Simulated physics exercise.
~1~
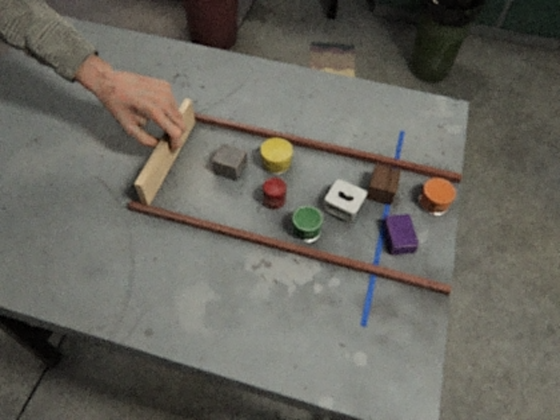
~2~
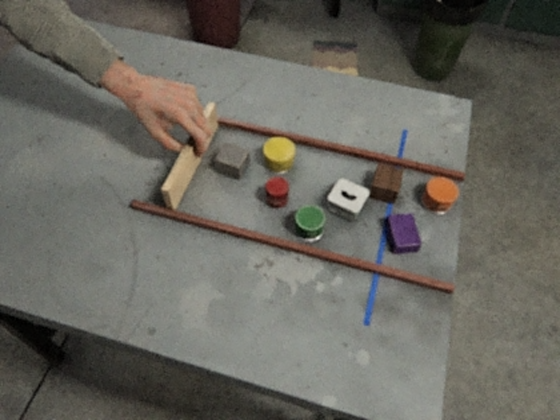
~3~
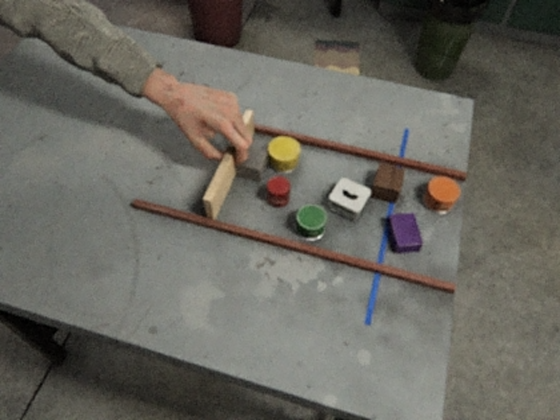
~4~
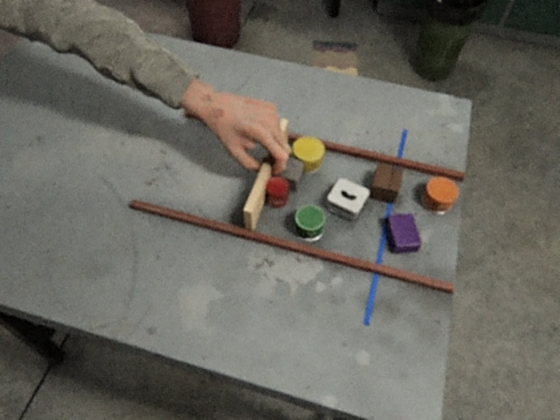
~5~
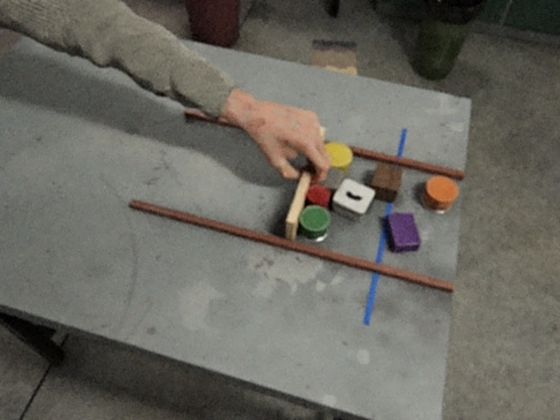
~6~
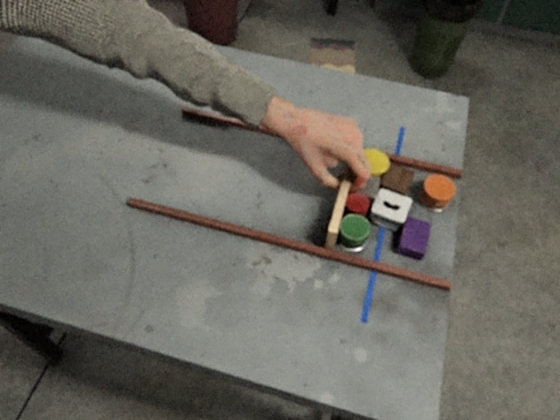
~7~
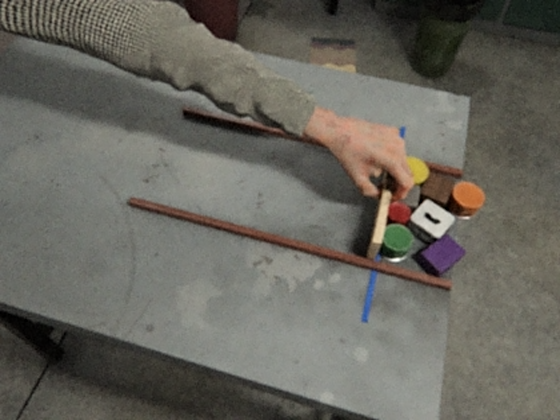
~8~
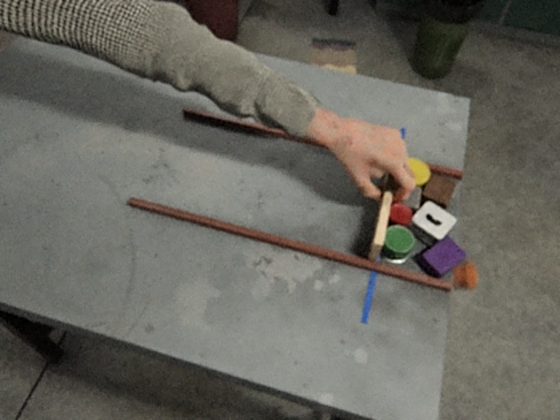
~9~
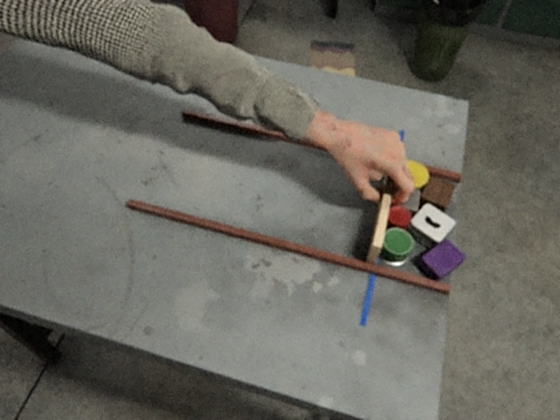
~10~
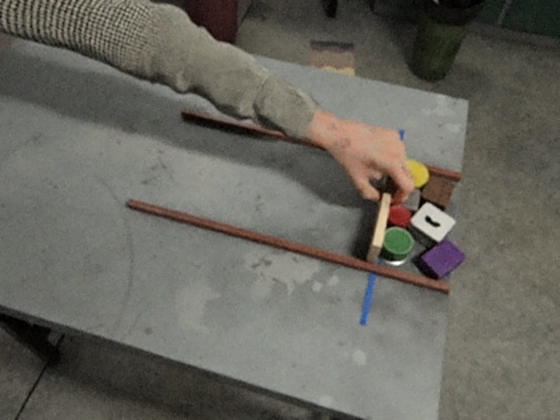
On a grey tabletop, two reddish-brown rails form a wide channel holding a scatter of small blocks and tins, with a strip of blue tape across it near the right end. A hand holds a wooden board upright and slides it right, first pushing the grey block. The board then gathers the yellow pot, red tub and green tin, crowding them against the pieces ahead. As it reaches the tape and stops, the orange tin is nudged over the edge and drops out of sight. The others stay bunched at the table's end, the purple block jutting at the edge.
